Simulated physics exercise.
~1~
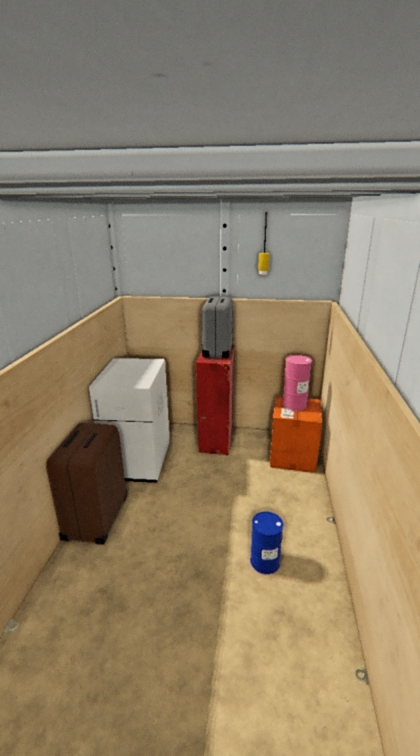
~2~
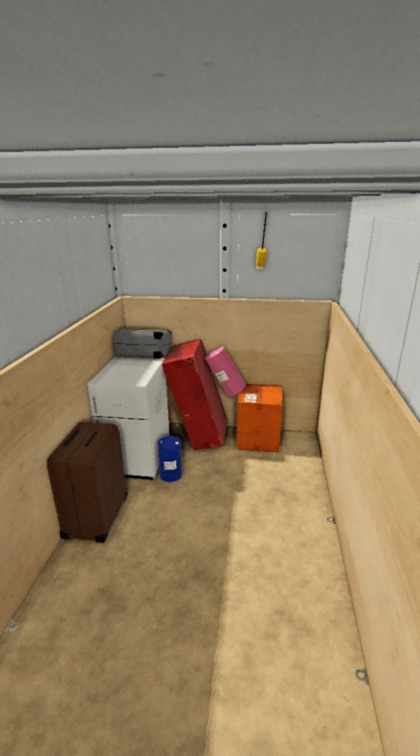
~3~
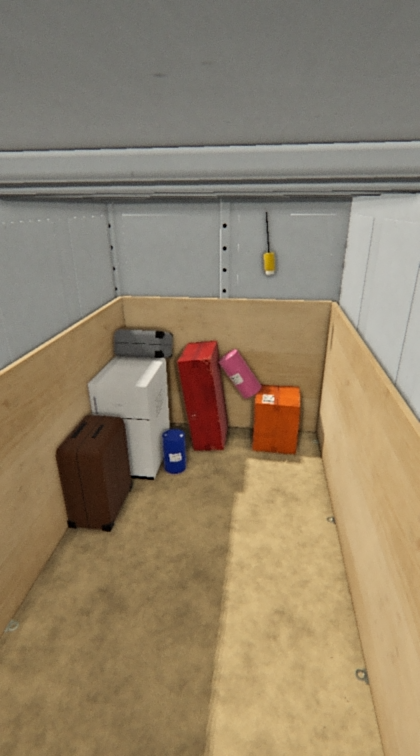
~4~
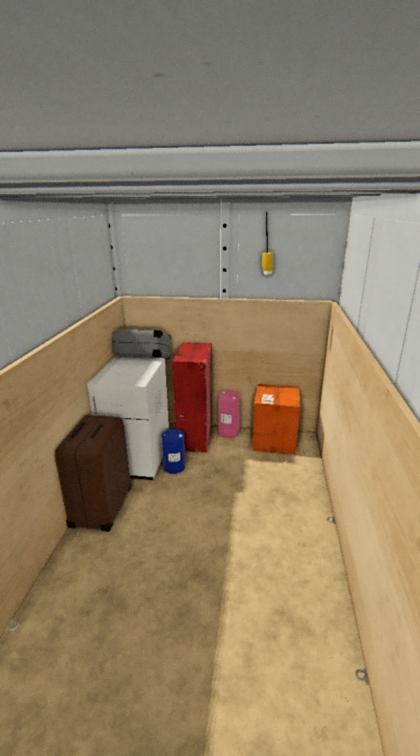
The clip opens on a wood-lined load bay with a brown case and white appliance at left, a grey case standing on a red box, a pink canister on an orange box, and a blue canister out on the floor. The load then shifts left, the blue canister ending up beside the appliance and the grey case lying on its side behind it. The red box and pink canister lean left. Next, the orange box moves back right while the pink canister tilts against it. Finally, the red box stands upright and the pink canister rests upright on the floor between the boxes.
